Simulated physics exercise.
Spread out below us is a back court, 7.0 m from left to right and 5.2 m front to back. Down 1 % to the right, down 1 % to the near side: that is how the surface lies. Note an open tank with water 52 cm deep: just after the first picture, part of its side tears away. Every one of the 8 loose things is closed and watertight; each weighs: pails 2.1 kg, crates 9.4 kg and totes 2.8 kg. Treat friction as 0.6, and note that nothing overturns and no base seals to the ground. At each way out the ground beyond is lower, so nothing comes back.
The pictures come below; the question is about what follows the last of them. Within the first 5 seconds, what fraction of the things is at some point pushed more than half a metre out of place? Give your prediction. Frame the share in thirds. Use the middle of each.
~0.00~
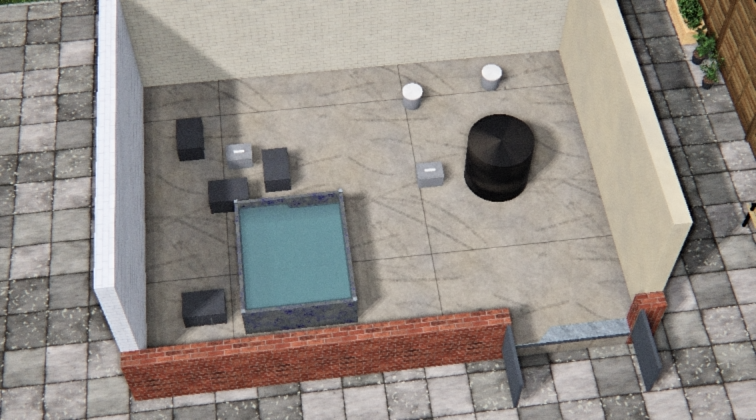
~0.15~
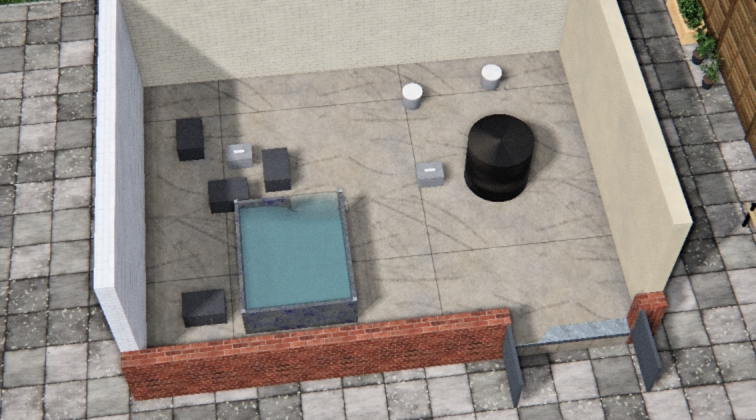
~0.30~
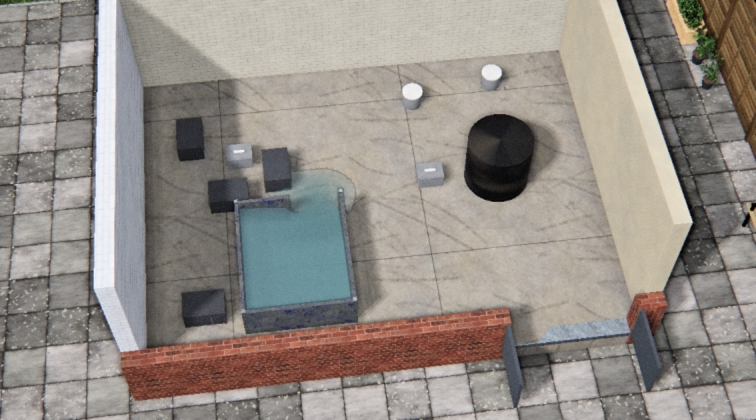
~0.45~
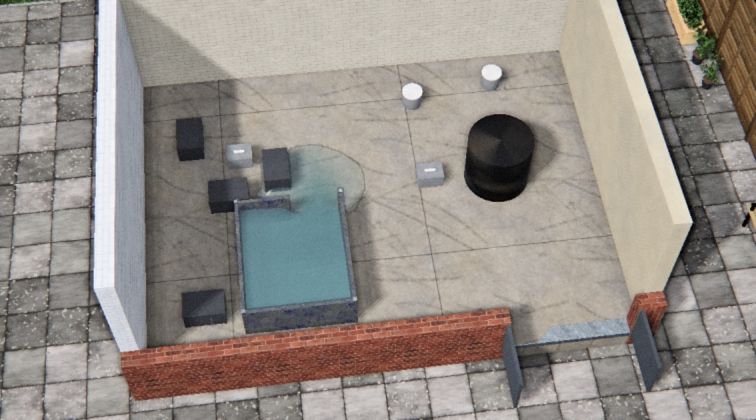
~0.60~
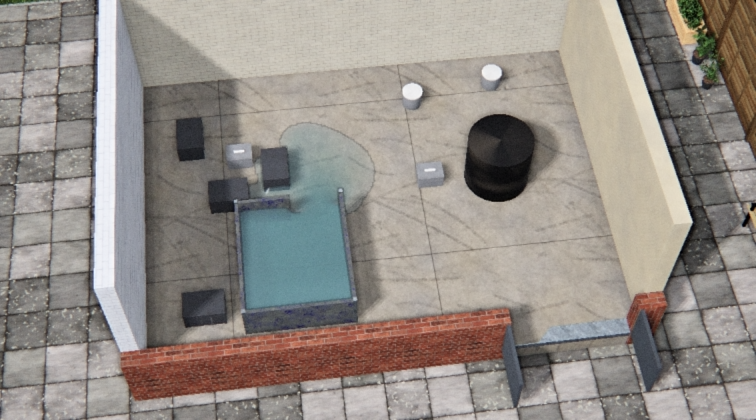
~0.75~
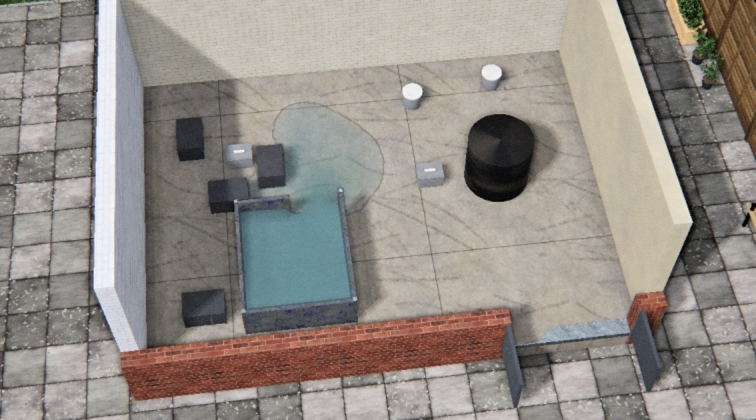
That comes to from one to two thirds.
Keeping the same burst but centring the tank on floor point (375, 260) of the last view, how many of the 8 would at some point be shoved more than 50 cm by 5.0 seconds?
So the tally would be 3.
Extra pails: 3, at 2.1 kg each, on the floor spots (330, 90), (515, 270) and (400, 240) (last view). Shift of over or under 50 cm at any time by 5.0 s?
Going through them in turn, I'd say beyond, not that far and not that far.
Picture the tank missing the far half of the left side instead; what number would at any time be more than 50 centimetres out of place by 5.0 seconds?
The answer would then be 1.
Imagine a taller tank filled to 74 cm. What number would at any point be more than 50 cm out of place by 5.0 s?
Then it comes to 5.
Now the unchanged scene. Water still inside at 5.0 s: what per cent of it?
100 %.
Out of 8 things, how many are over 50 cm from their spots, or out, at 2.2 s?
The number I get is 2.
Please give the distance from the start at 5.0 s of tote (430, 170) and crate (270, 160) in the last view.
The first is off by 0 cm, the second by 60 cm.
After 1.1 s 0 of 8 are over 50 cm from their spots; 0 afloat.
After 2.2 s 2 of 8 are over 50 cm from their spots; 1 afloat.
After 3.5 s 3 of 8 are over 50 cm from their spots; 2 afloat.
After 5.0 s 3 of 8 are over 50 cm from their spots, and 3 have been at some point; 2 afloat.
